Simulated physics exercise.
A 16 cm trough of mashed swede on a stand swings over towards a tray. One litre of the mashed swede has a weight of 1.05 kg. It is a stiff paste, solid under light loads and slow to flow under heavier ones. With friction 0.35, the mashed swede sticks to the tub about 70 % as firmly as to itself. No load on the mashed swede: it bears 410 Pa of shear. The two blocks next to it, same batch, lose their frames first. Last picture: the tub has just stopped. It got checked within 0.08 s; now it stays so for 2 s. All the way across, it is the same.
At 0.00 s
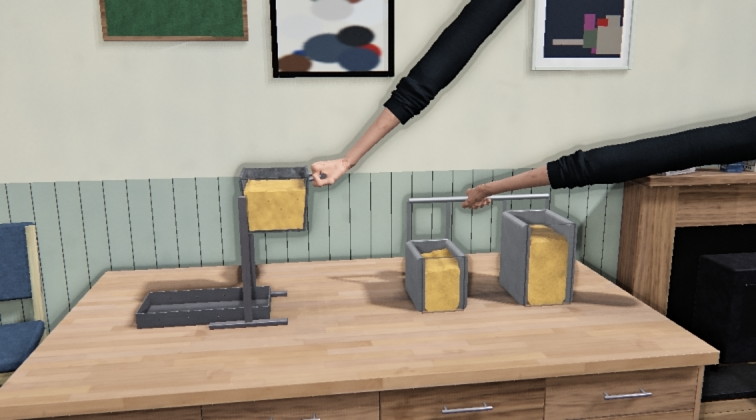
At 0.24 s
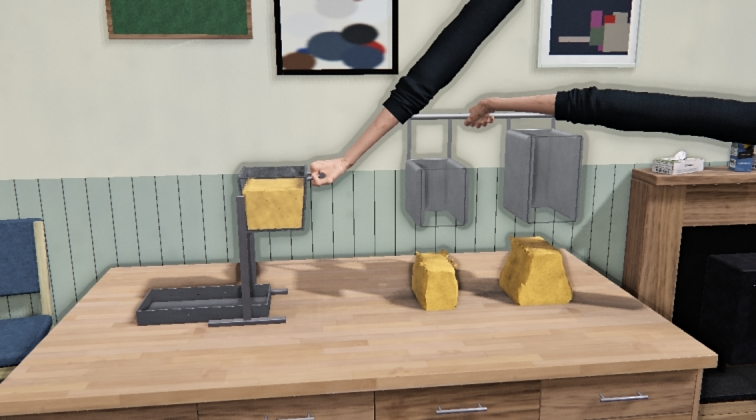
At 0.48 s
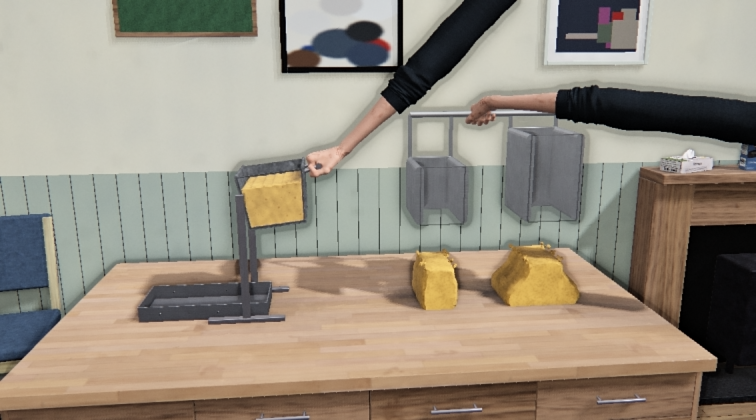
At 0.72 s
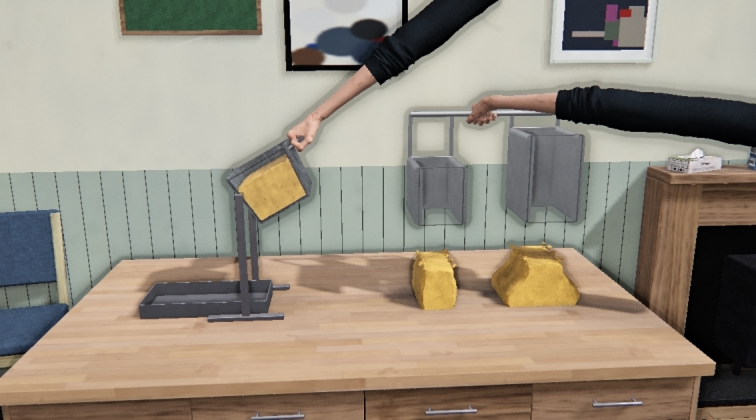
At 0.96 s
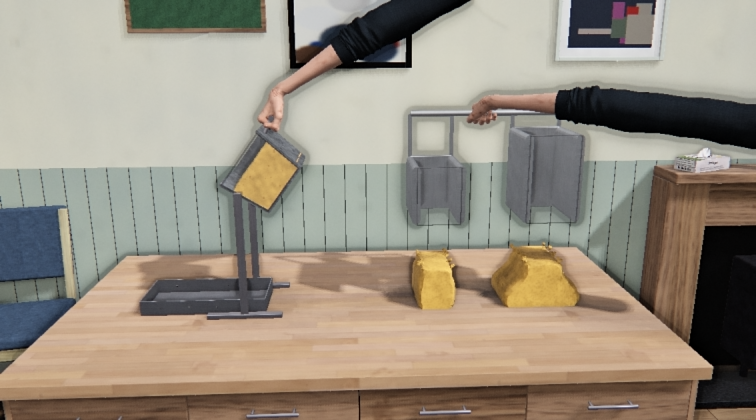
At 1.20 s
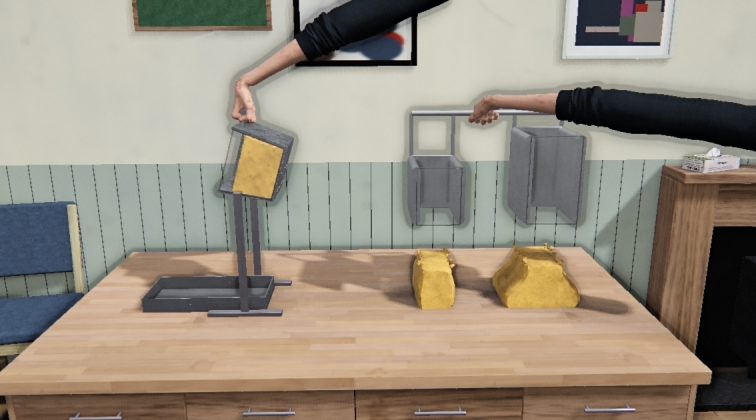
A hand lifted two linked grey moulds off two yellow lumps on a wooden table, and the larger lump sagged and spread, before another hand tilted a tub of yellow mash leftward on its stand.
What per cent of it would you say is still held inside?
Near 100 percent is still held inside.
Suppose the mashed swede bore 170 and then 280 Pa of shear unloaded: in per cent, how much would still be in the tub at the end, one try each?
Respectively 70 % and 100 %.
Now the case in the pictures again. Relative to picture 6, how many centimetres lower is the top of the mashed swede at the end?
Roughly 0 cm.
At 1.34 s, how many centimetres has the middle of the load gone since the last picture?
The shift is near 0 cm.
By 1.34 s, the tub is at 74 degrees and holds 100 %.
By 1.51 s, the tub is at 74 degrees and holds 100 %.
By 1.68 s, the tub is at 74 degrees and holds 100 %.
By 1.85 s, the tub is at 74 degrees and holds 100 %.
By 3.20 s, at the end, the tub is at 74 degrees and holds 100 %.
